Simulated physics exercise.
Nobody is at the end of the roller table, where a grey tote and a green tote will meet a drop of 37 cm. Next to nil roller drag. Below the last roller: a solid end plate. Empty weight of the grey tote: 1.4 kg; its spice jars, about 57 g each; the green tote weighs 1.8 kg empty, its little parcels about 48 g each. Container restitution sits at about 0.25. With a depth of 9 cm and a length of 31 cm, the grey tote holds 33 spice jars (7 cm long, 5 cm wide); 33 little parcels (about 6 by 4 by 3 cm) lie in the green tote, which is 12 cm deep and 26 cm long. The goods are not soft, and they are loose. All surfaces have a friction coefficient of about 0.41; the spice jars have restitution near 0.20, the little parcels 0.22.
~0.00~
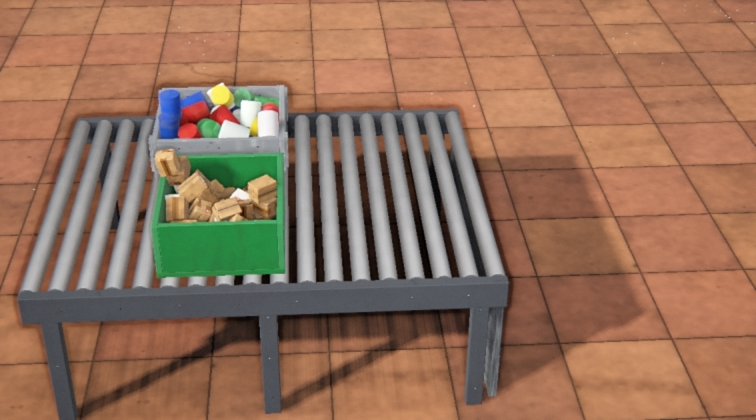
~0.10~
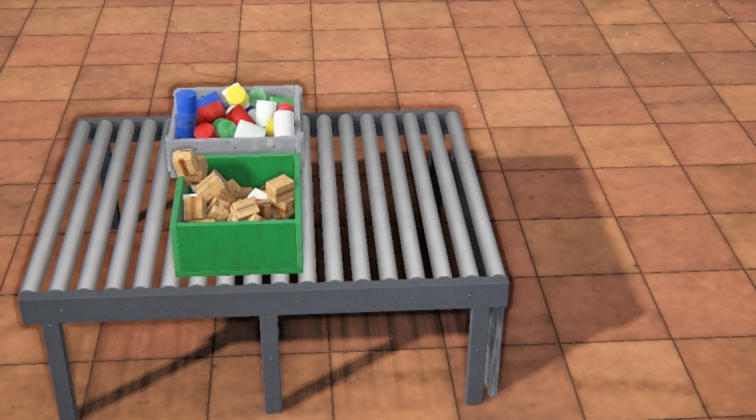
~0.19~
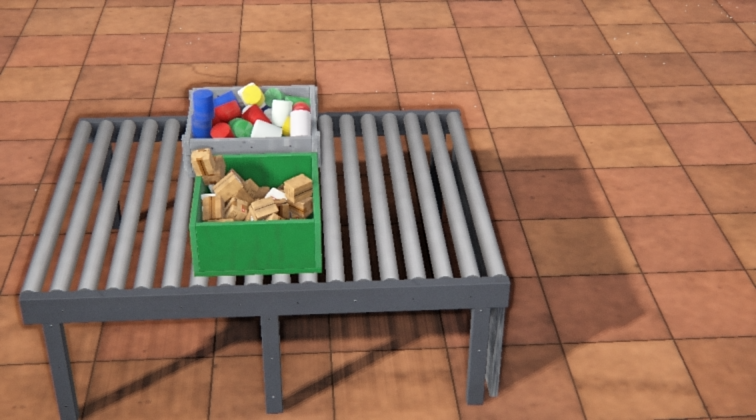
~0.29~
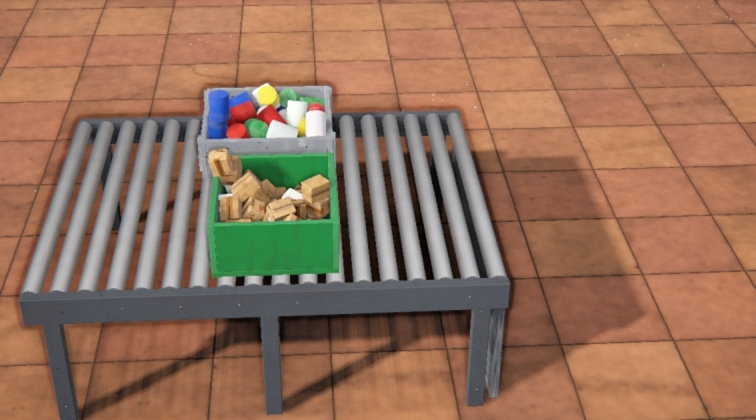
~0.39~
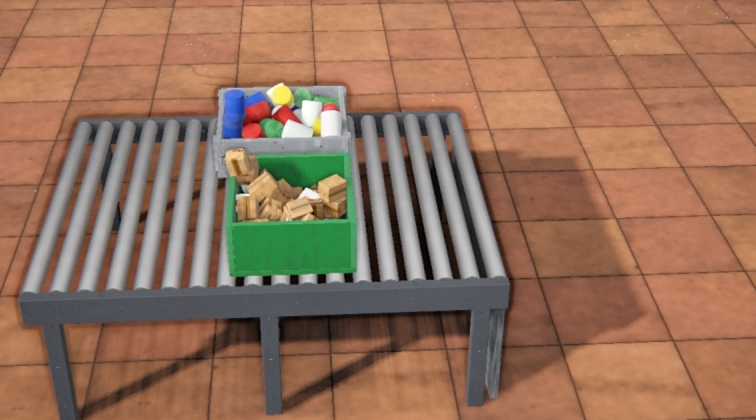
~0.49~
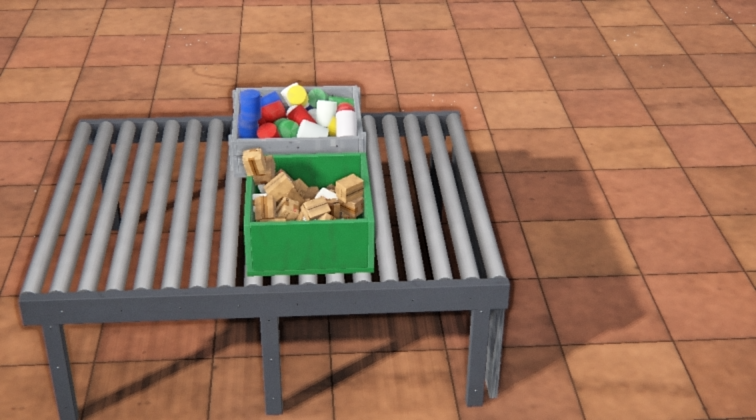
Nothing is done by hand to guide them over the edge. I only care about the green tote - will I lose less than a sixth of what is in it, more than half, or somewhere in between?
You will lose more than half of it.
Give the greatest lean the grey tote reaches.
Max tilt - some 105°.
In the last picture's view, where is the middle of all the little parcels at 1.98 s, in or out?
Centre: Around (561, 296) px.
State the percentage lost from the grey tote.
For the grey tote, roughly 90 percent.
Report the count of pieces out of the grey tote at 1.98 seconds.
Grey tote: Roughly 2 out by then.
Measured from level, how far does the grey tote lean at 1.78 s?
Tilt: Around 5 degrees.
After 1.22 s, the overhang begins.
After 1.78 s, the grey tote leans 7° with 0 of 33 out and the green tote leans 17° with 0 of 33 out.
After 1.98 s, the grey tote leans 55° with 2 of 33 out and the green tote leans 72° with 2 of 33 out.
After 2.33 s, the grey tote has gone over with 19 of 33 out and the green tote has gone over with 21 of 33 out.
When it is over (at 3.26 s), the grey tote leans 59° with 30 of 33 out and the green tote has gone over with 21 of 33 out. Asked share, 21 of 33, 64 per cent.
